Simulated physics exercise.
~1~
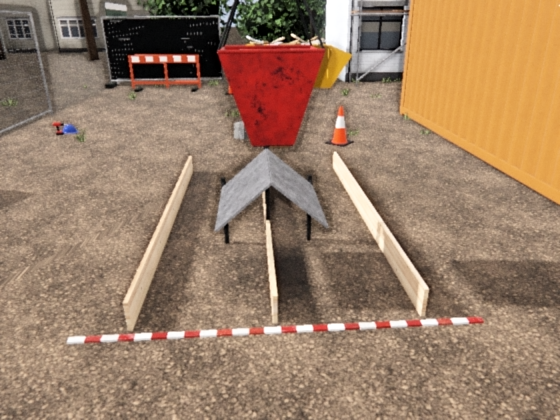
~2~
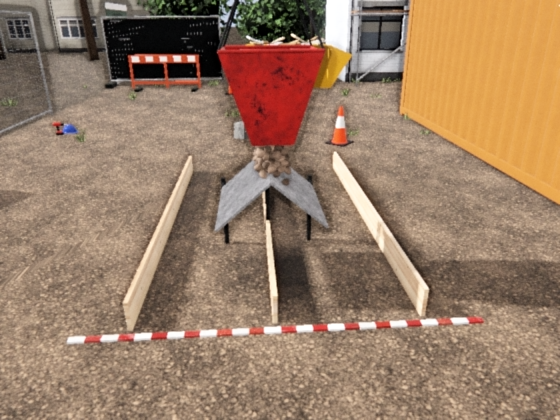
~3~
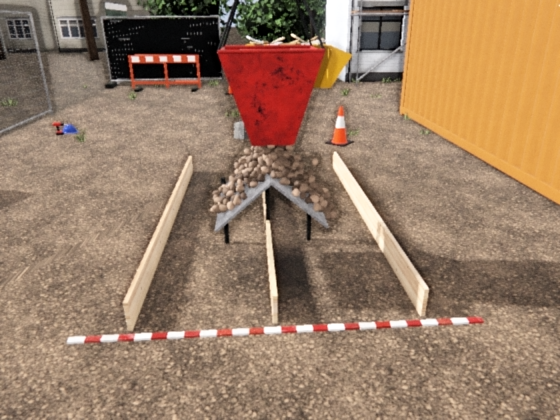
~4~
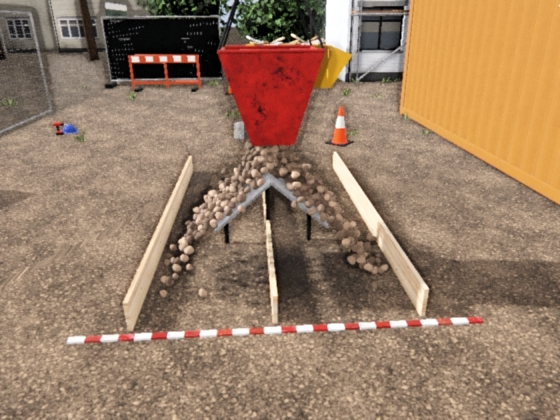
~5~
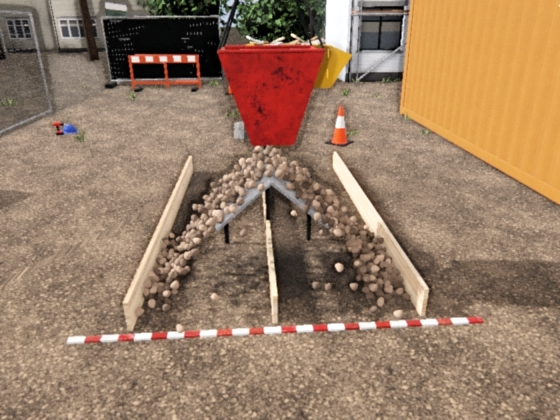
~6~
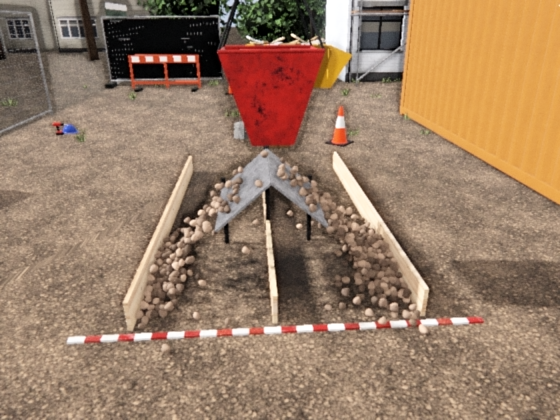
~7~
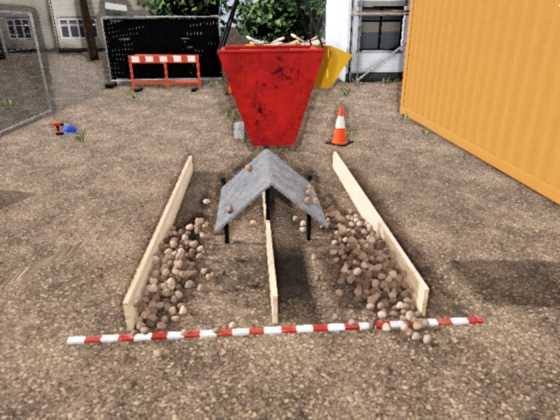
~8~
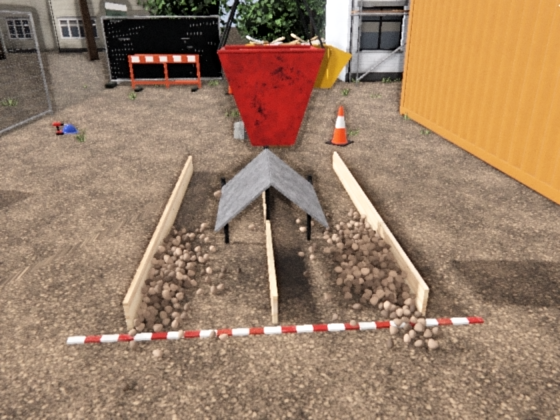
Red skip dropping brown cobbles onto a grey peaked steel, the stones splitting into two board-sided bays, more settling on the right.
